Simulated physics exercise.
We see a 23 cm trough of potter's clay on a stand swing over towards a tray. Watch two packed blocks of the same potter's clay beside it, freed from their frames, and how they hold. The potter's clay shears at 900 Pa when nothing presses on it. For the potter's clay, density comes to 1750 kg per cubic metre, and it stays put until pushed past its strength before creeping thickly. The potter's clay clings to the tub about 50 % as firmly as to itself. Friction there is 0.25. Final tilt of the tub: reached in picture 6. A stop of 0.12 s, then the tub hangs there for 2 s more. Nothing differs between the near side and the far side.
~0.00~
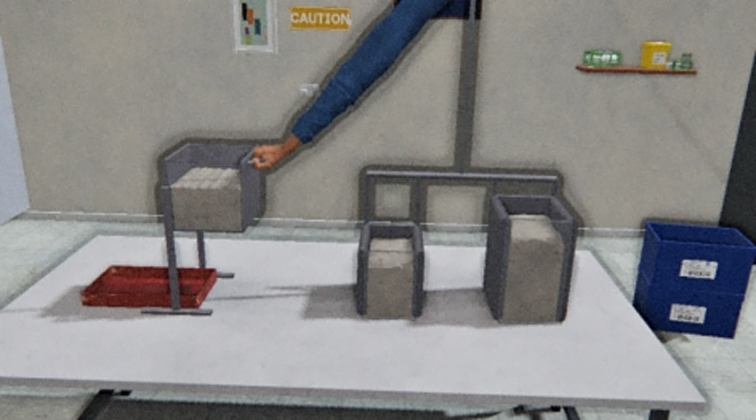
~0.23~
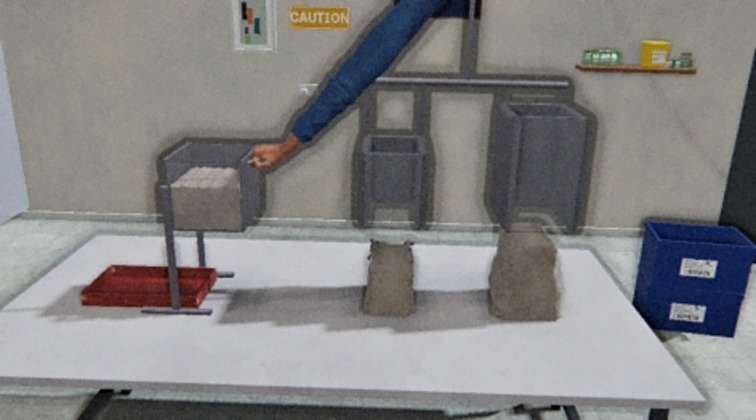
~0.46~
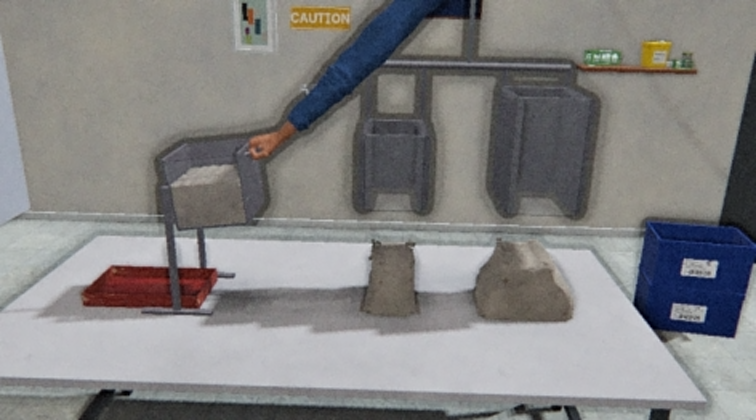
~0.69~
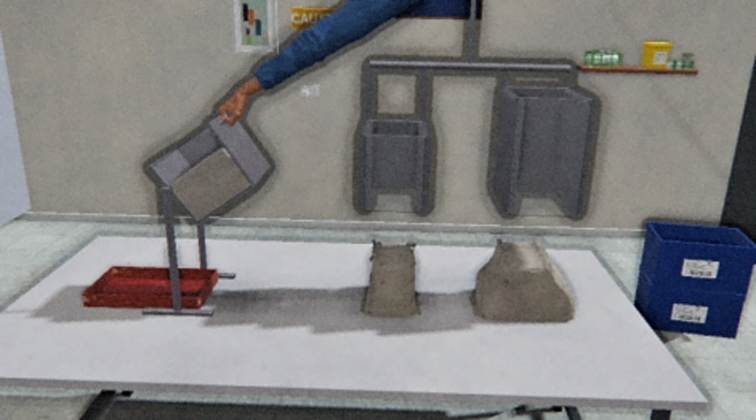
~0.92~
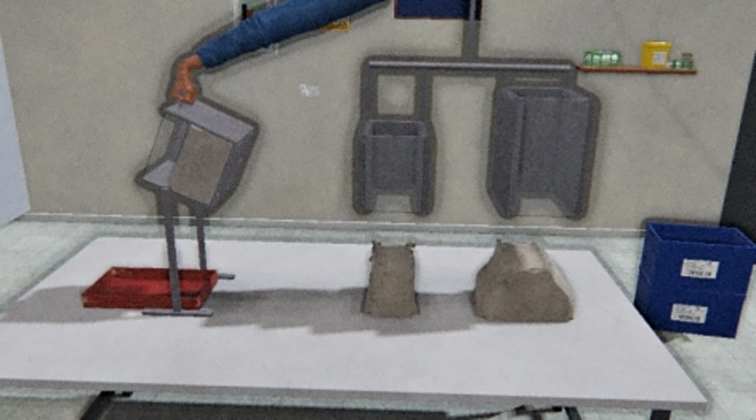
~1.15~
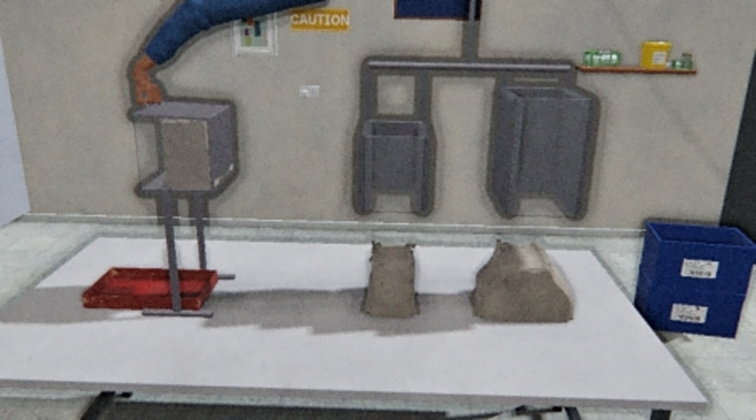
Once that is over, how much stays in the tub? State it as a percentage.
Some 100 percent stays.
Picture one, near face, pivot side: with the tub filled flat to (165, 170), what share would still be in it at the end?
Then roughly 65 %.
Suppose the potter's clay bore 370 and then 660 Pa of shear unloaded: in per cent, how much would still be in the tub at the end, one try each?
The two runs give near 60 % and near 75 % respectively.
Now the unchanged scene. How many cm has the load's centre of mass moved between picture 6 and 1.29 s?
1 cm.
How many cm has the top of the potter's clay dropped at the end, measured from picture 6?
4 cm or so.
By 1.29 s, the tub is at 89 degrees and holds 100 %.
By 1.46 s, the tub is at 89 degrees and holds 100 %.
By 1.63 s, the tub is at 89 degrees and holds 100 %.
By 1.80 s, the tub is at 89 degrees and holds 100 %.
By 3.15 s, at the end, the tub is at 89 degrees and holds 100 %.
